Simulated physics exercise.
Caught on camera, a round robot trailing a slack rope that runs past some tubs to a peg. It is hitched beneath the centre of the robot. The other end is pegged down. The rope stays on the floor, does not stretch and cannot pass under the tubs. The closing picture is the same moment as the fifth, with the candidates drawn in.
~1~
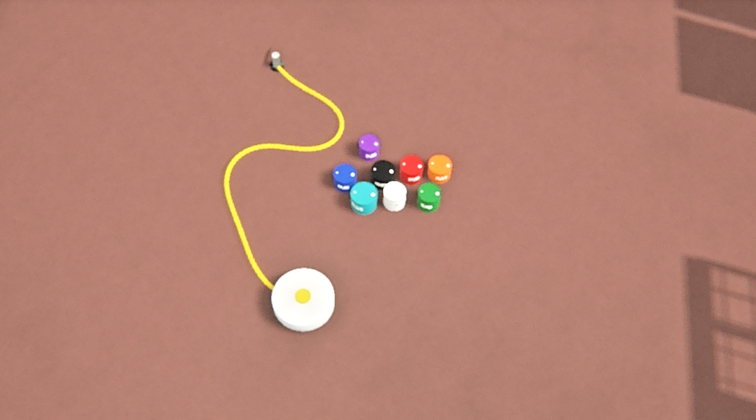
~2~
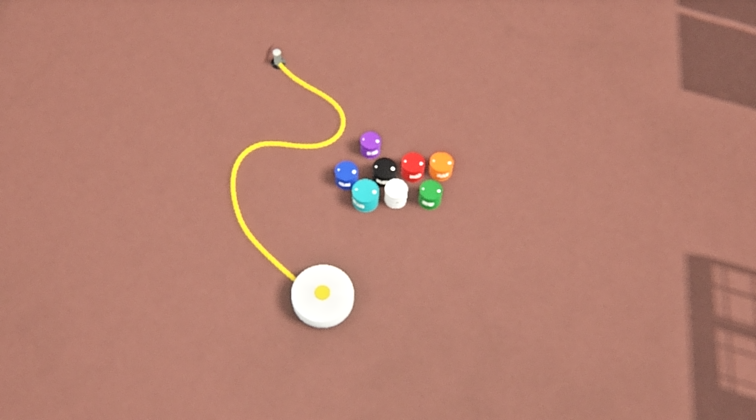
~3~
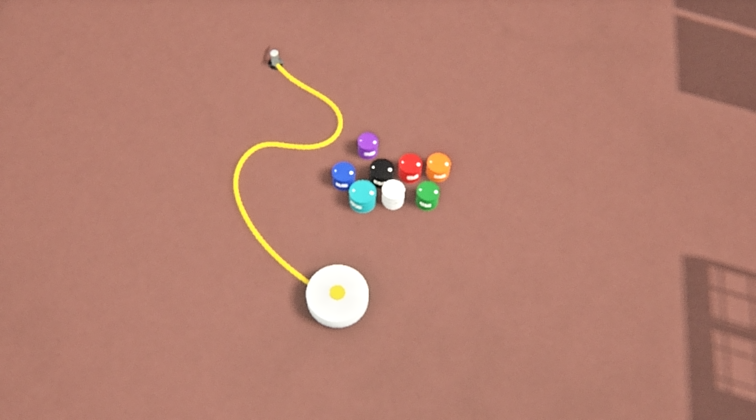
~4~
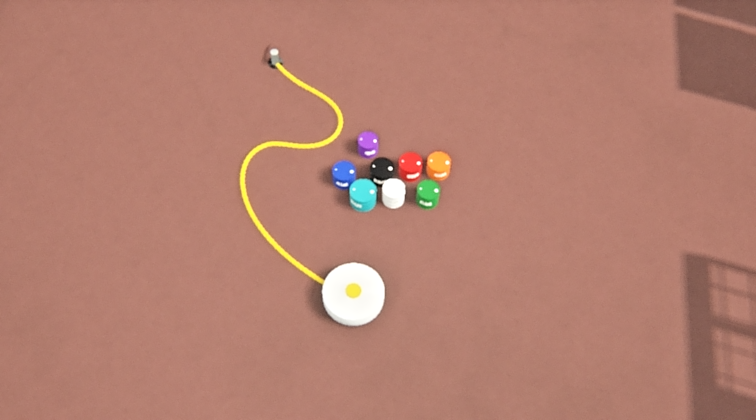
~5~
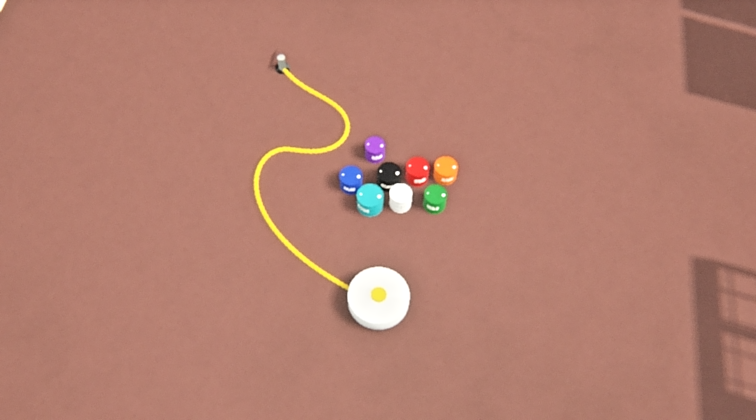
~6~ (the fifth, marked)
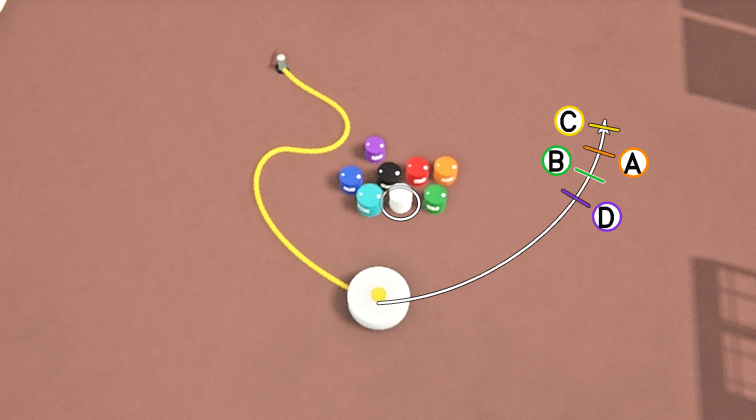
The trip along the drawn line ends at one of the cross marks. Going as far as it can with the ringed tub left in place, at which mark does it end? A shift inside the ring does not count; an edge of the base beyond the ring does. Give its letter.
Stop at B.
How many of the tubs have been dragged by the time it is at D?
By then, none.
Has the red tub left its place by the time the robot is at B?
No.
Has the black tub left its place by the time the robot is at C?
By then, yes.
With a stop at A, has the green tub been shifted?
Yes.
On the copy, A at (599, 152); B at (590, 175); C at (604, 128); D at (576, 198); the ring at (400, 203); the route from (378, 303) via (540, 237) to (605, 121).
On B. First, robot (476, 274); white tub (401, 198).
Then, robot (550, 225); white tub (401, 198).
Finally, robot (592, 170); black tub (391, 174); white tub (401, 198); blue tub (358, 176); turquoise tub (377, 190); the white tub is still in its ring.
By contrast, A drags the ringed tub to (410, 186); C drags the ringed tub to (417, 172); D is safe but short.
